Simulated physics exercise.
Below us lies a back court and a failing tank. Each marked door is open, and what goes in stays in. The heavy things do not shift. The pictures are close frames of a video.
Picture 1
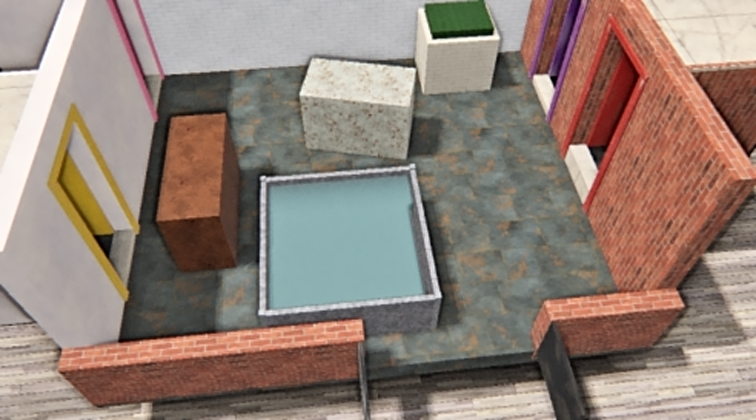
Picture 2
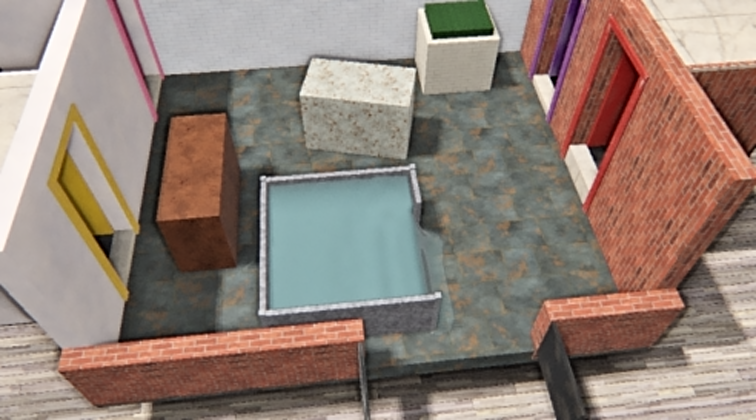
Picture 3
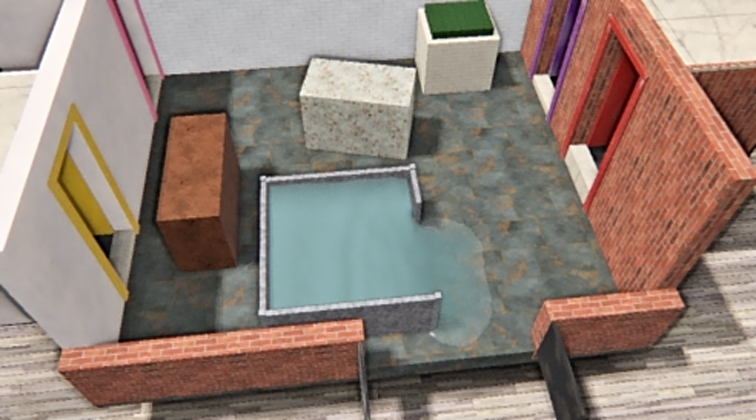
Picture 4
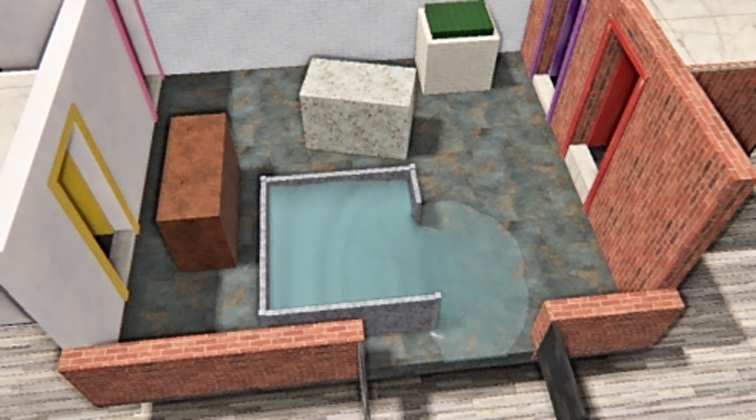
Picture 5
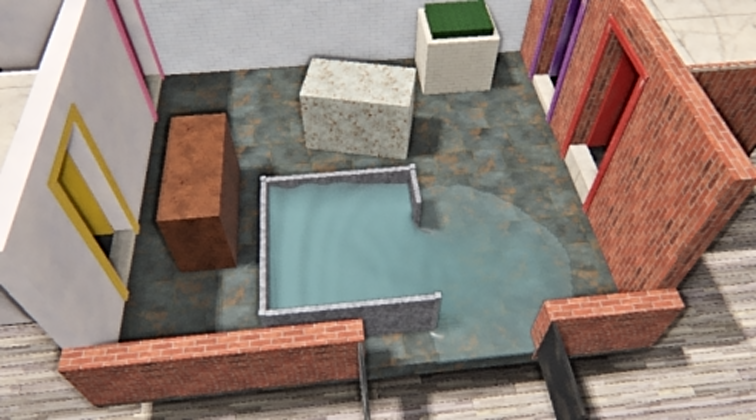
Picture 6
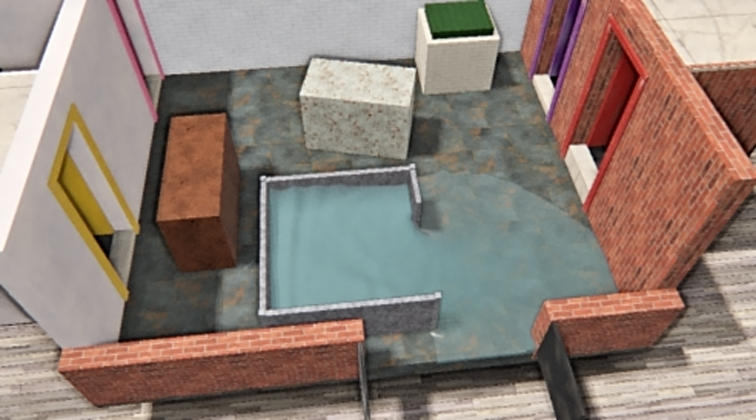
At first, a square tank of still, blue-green water sits whole on the mottled floor of a walled court, near a brown block and a speckled one. Then its right side opens, and water pours through the gap, spreading rightward in a widening, rounded sheet that reaches the red-framed brick wall.
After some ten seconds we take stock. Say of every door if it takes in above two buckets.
In the end: The purple door takes more than that; the yellow door stays under that; the red door stays under that; the pink door stays under that.
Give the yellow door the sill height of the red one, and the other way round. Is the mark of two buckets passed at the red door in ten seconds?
In short: Red door takes more.
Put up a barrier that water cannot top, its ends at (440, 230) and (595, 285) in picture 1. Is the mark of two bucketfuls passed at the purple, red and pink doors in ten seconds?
The purple one stays under; the red one takes less; the pink one keeps below it.
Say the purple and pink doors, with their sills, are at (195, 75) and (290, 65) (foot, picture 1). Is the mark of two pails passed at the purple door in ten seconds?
Purple door takes less.
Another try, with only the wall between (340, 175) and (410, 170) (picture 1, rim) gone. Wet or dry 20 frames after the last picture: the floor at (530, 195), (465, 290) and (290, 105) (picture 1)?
In turn: Flooded, free of water, not flooded.
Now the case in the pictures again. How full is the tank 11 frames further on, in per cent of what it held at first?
About 42 per cent.
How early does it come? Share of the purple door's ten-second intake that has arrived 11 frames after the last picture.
Close to 0 %.
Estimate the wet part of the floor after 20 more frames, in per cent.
Some 45 per cent.
A moment on, water covers 20 % of the floor; the purple door not reached, the yellow door not reached, the red door wet at the sill, nothing in, the pink door not reached.
Next, water covers 25 % of the floor; the purple door wet at the sill, nothing in, the yellow door not reached, the red door wet at the sill, nothing in, the pink door not reached.
Then, water covers 45 % of the floor; the purple door wet at the sill, nothing in, the yellow door not reached, the red door wet at the sill, nothing in, the pink door not reached.
Later, water covers 65 % of the floor; the purple door over two buckets in, the yellow door not reached, the red door wet at the sill, nothing in, the pink door wet at the sill, nothing in.
In the end, water covers 90 % of the floor; the purple door over two buckets in, the yellow door wet at the sill, nothing in, the red door wet at the sill, nothing in, the pink door under two buckets in.
